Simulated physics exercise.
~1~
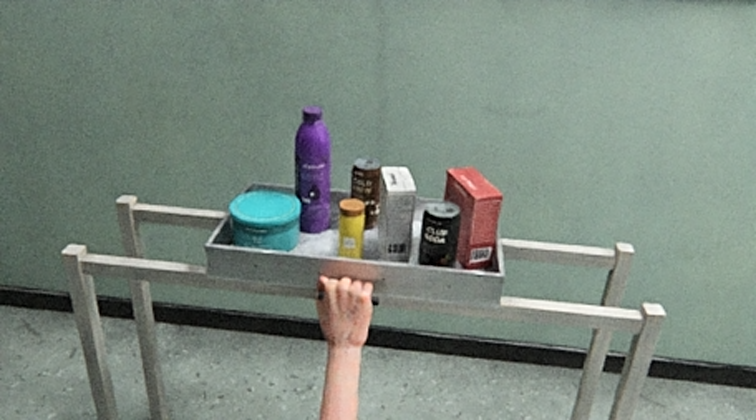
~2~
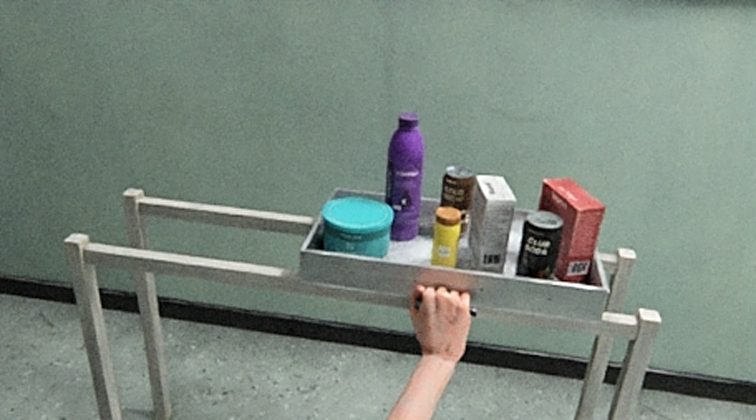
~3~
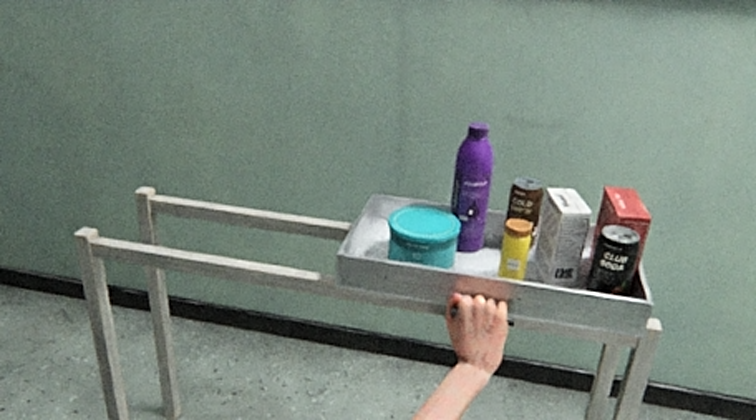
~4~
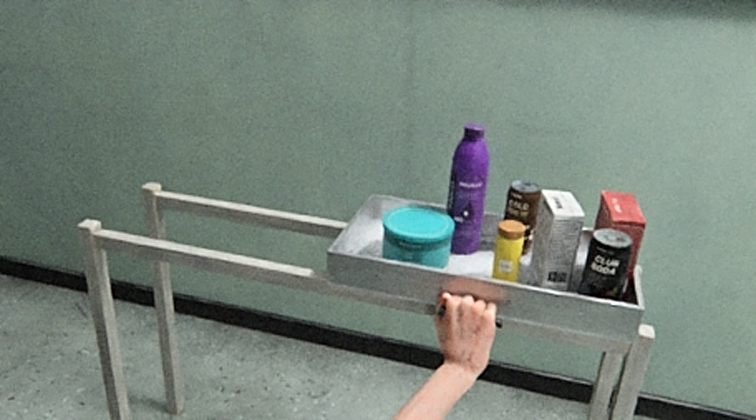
A metal tray of upright groceries slides right along a frame, hand at its front, and stops near the end.
